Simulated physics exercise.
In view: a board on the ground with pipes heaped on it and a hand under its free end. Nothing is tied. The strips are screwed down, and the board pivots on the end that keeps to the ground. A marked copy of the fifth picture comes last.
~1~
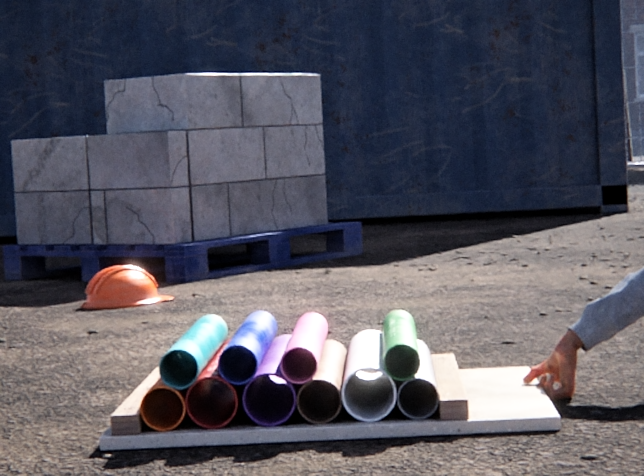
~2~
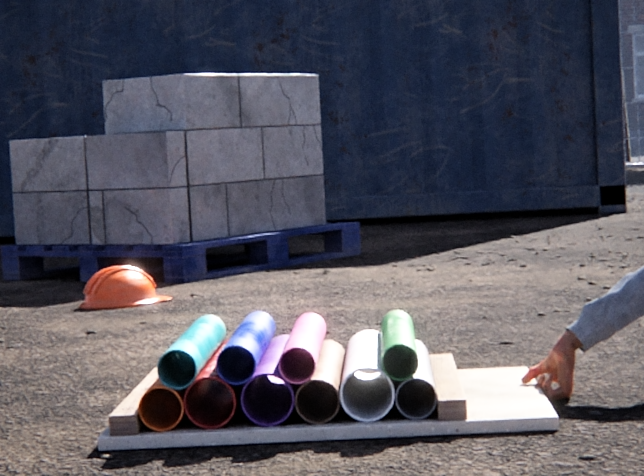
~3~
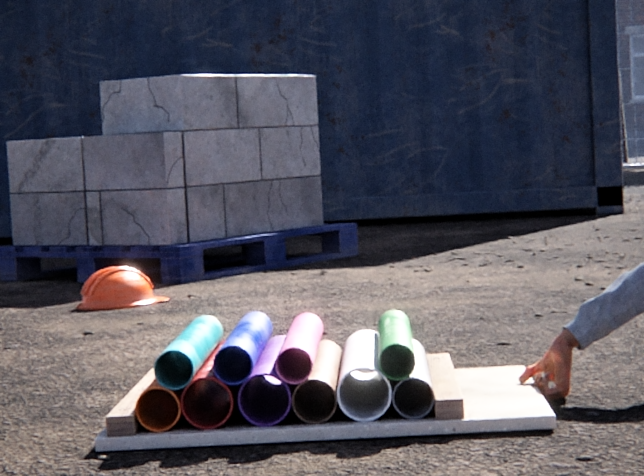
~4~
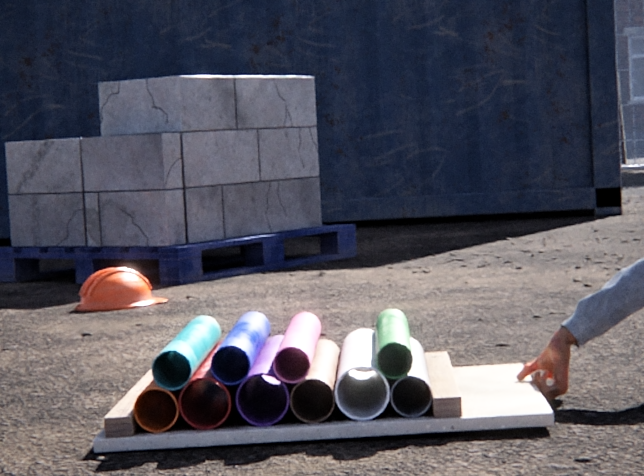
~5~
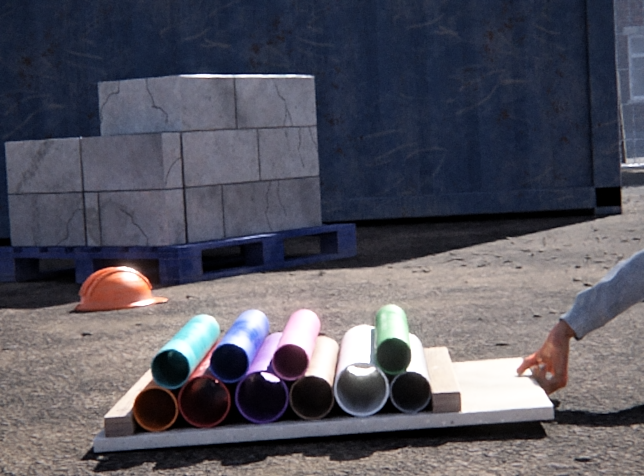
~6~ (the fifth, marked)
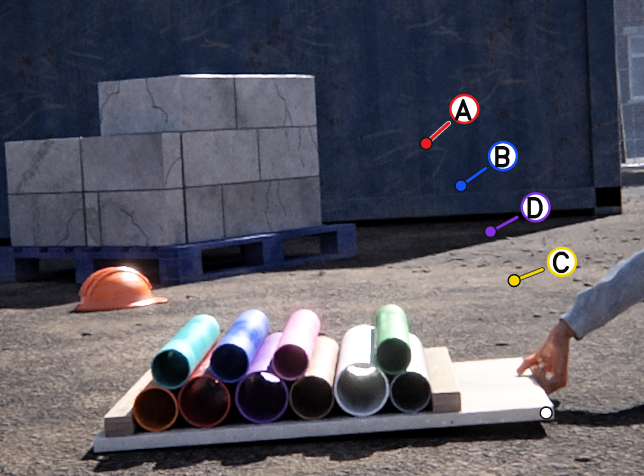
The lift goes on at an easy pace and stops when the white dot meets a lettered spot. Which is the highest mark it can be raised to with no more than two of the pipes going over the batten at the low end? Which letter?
Mark A is as high as it can go.
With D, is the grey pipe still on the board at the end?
The grey pipe: Yes.
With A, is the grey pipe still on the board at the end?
Yes.
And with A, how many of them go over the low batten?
At A the number is two.
On the marked copy, A at (426, 144); B at (461, 186); C at (514, 280); D at (490, 232); the white dot at (546, 413).
Taking A. A third of the way, board at 21°.
Two thirds of the way, board at 39°.
When it is over, board at 39°, two over the low batten (blue, turquoise).
As for the rest, B one over the low batten (turquoise); C none over the low batten; D one over the low batten (turquoise).
